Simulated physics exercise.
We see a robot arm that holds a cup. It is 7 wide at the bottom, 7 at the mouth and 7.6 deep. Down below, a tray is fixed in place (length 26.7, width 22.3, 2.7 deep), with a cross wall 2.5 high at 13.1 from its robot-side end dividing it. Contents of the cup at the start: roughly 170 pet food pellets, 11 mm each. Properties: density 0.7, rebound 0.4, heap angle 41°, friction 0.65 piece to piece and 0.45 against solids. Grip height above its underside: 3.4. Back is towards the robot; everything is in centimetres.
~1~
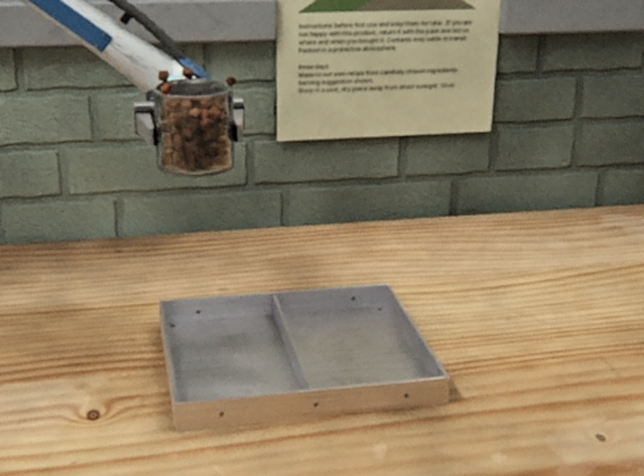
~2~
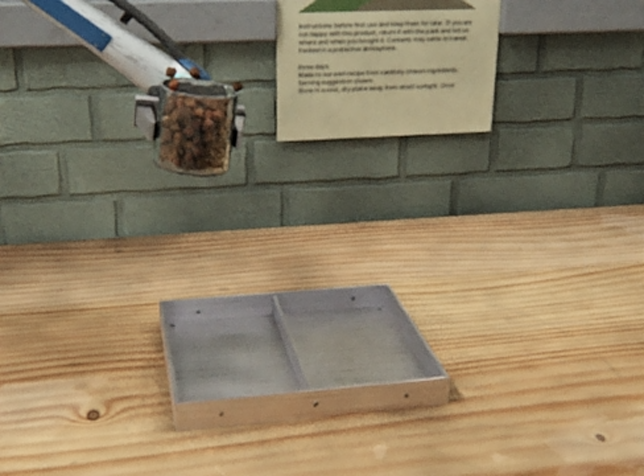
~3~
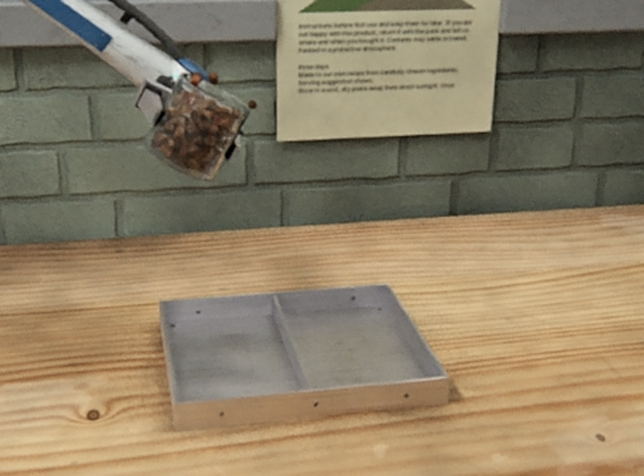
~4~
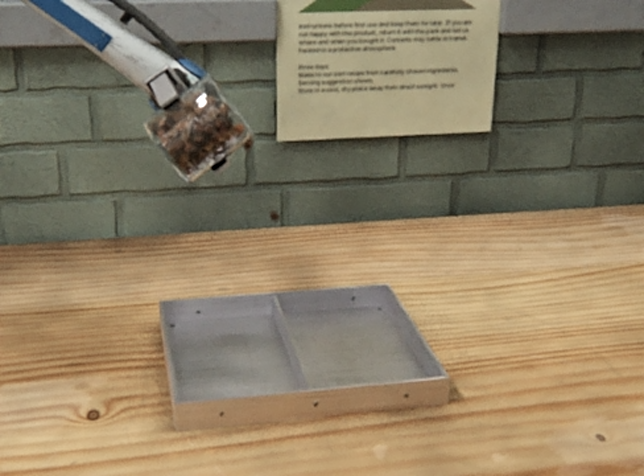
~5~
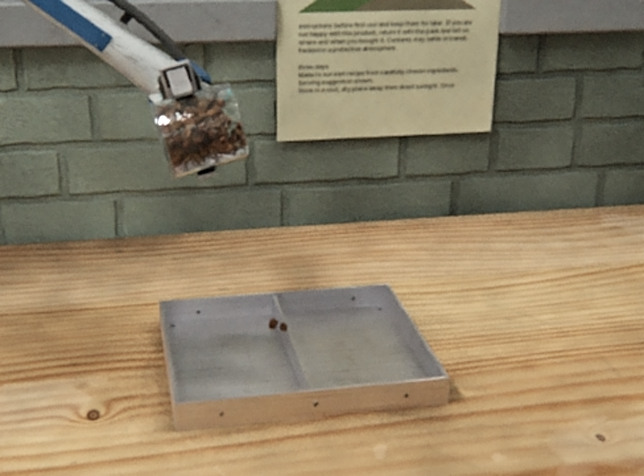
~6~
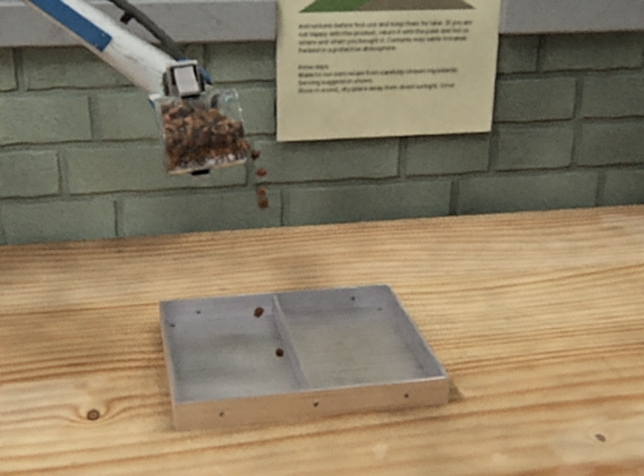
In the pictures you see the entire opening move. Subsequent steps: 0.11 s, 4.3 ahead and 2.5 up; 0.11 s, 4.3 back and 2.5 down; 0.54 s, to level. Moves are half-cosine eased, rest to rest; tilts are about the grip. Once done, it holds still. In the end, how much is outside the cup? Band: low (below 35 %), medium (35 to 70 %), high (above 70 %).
High.
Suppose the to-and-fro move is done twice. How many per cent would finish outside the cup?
Probably about 100 in a hundred.
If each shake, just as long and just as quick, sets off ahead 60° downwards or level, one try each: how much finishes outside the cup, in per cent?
It comes to around 15 per cent on the first try and around 70 per cent on the second.
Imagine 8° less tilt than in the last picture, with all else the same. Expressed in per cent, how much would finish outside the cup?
Near 85 %.
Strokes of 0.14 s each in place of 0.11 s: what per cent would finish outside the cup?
Then roughly 60 percent.
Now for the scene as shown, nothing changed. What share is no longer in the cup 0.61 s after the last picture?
Close to 95 per cent of the load is out.
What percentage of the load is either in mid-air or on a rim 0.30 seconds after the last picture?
I'd reckon close to 91 per cent.
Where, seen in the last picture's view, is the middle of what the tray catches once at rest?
It lands close to (363, 348).
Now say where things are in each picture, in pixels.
In the first picture, cup middle at (195, 128), level; upper third of the load around (195, 113), from x 165 to 230, top at y 75; 172 in the cup.
In the second picture, cup middle at (195, 128), tilted 8° forward; upper third of the load around (194, 113), from x 160 to 240, top at y 75.
In the third picture, cup middle at (197, 129), tilted 29° forward; upper third of the load around (197, 114), from x 155 to 250, top at y 80.
In the fourth picture, cup middle at (198, 130), tilted 55° forward; upper third of the load around (195, 116), from x 155 to 275, top at y 95; 170 in the cup, 2 in flight or on a rim.
In the fifth picture, cup middle at (199, 131), tilted 76° forward; upper third of the load around (192, 117), from x 160 to 285, top at y 100; 170 in the cup, 2 in the robot-side part.
In the sixth picture, cup middle at (199, 132), tilted 84° forward; upper third of the load around (188, 120), from x 165 to 280, top at y 105; 167 in the cup, 2 in the robot-side part, 3 in flight or on a rim.
Then, 0.30 s later, tilted 79° forward, highest piece 26 above the table; 8 in the cup, 4 in the robot-side part, 3 in the far-side part, 1 on the table or floor, 156 in flight or on a rim.
Then, 0.61 s later, tilted 15° forward, highest piece 25 above the table; 142 in the far-side part, 18 in the robot-side part, 7 in the cup, 5 on the table or floor.
Then, 0.96 s later, level, highest piece 25 above the table; 142 in the far-side part, 18 in the robot-side part, 7 in the cup, 5 on the table or floor.
Then, 2.01 s later, level, highest piece 25 above the table; 142 in the far-side part, 18 in the robot-side part, 7 in the cup, 5 on the table or floor.
At rest, 142 in the far-side part, 18 in the robot-side part, 7 in the cup, 5 on the table or floor. That is 96 % outside the cup.
